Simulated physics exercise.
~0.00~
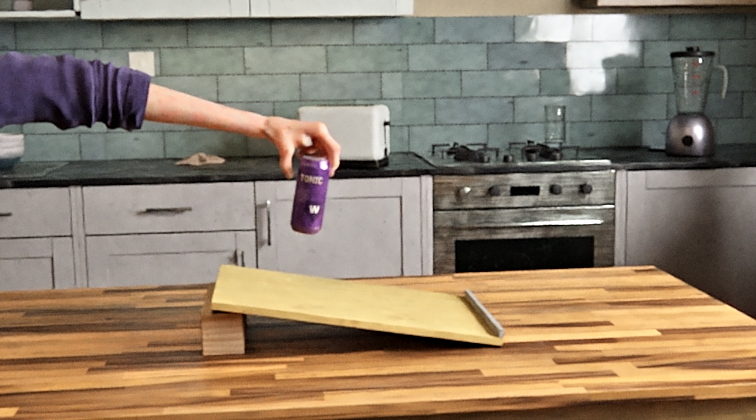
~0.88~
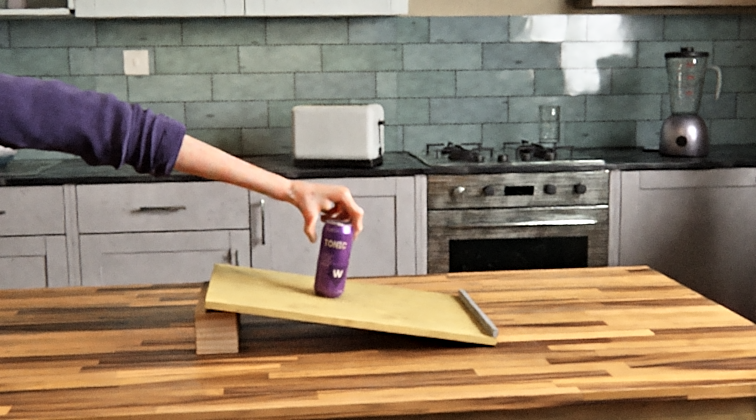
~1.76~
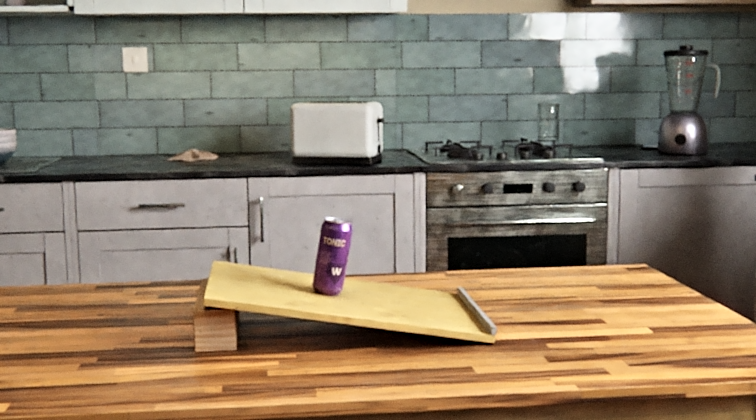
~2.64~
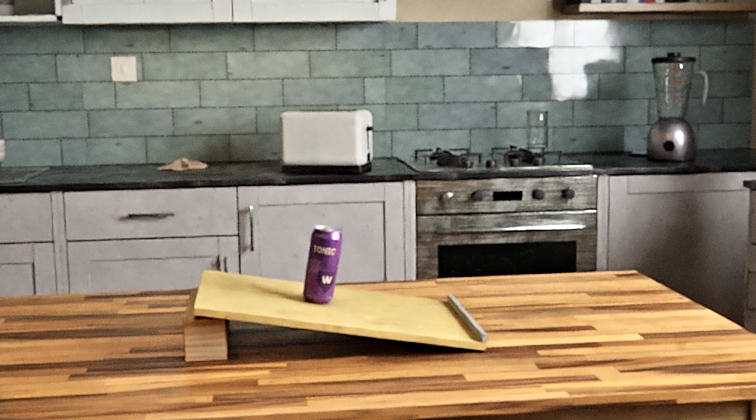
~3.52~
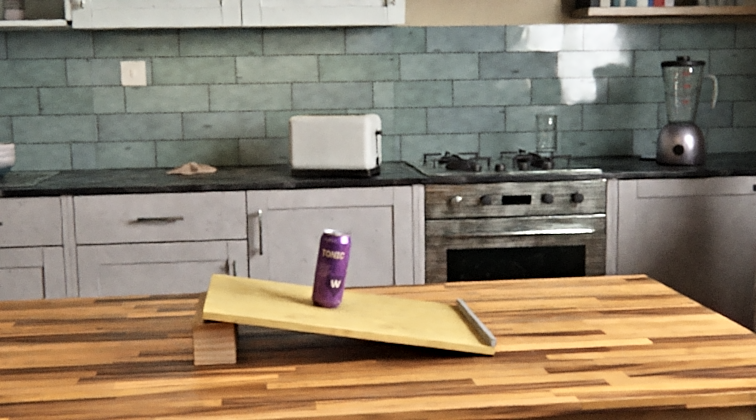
A purple can is held by a hand reaching in from the left, above a yellowish board propped on a wooden block at its left end, on a striped wooden counter. The slightly swaying camera looks across the counter toward a kitchen with green tiles, a white toaster, a steel oven and a blender at the right. The hand lowers the can onto the middle of the slope, where it stands leaning a little with the board. The fingers let go and the arm withdraws. The can stays upright where it was placed, at rest on the still board.
